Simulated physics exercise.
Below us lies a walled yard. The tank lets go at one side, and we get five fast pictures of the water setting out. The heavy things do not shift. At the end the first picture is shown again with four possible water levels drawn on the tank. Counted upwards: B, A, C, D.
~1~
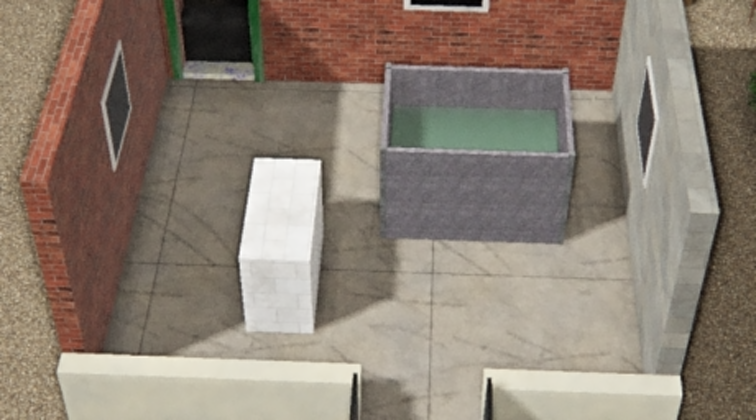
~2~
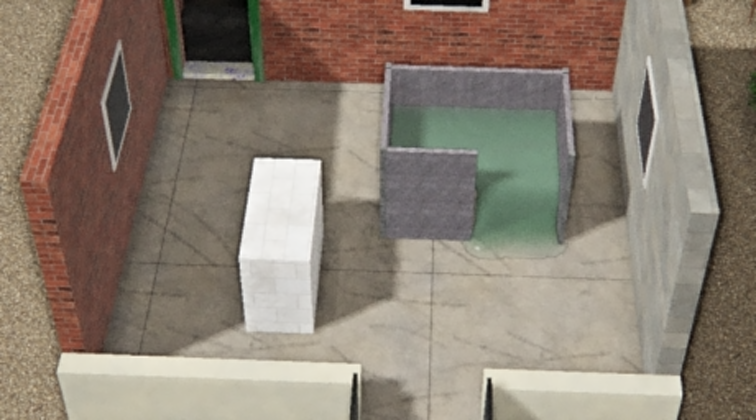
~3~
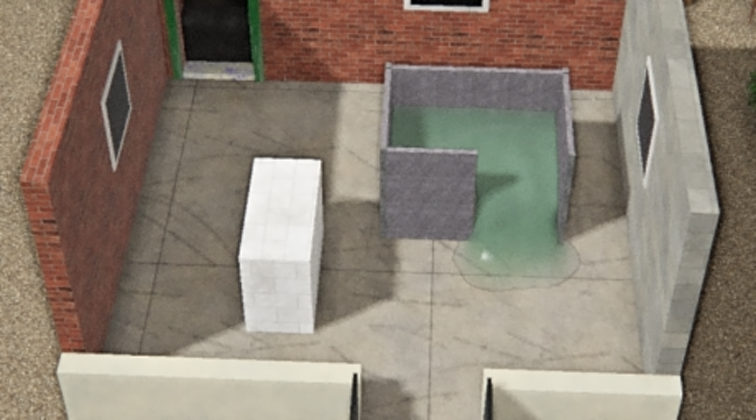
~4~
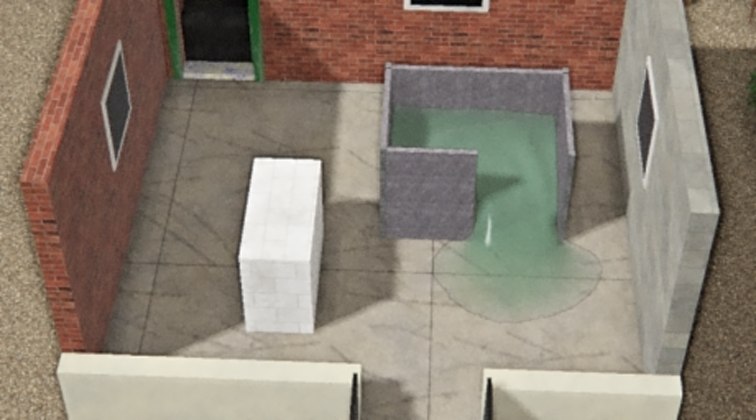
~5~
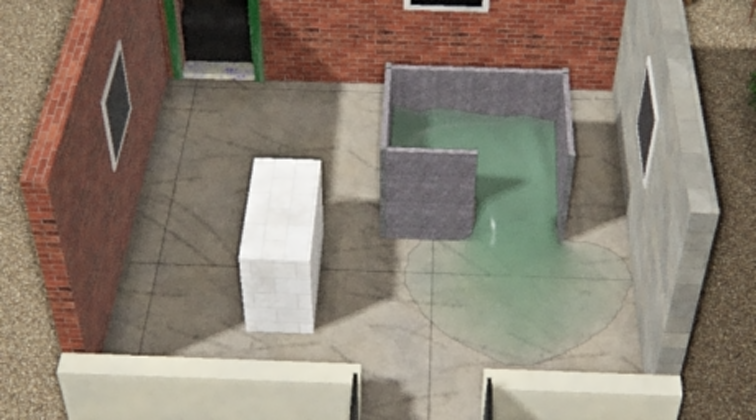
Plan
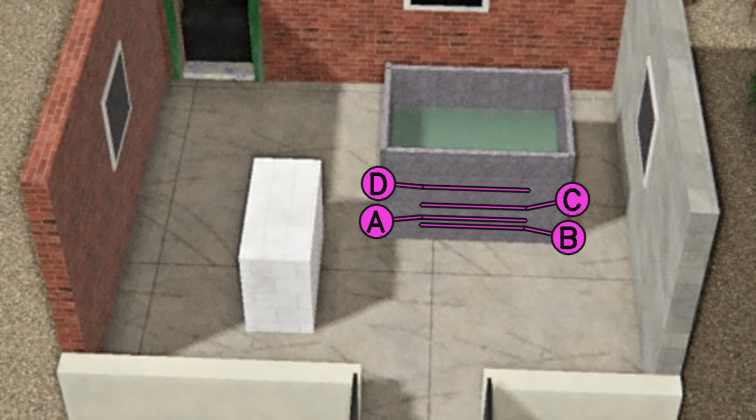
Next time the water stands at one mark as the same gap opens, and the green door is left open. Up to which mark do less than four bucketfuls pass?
I would pick level D.
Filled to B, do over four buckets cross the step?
No.
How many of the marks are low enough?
All of the four.
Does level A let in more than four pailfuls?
No, that is safe.
On the marked copy, A at (473, 218); B at (472, 226); C at (474, 206); D at (475, 188); from the bottom up B, A, C, D.
Choosing A, nothing gets over.
Choosing B, nothing gets over.
Choosing C, nothing gets over.
Choosing D, a splash gets over, under a bucket.
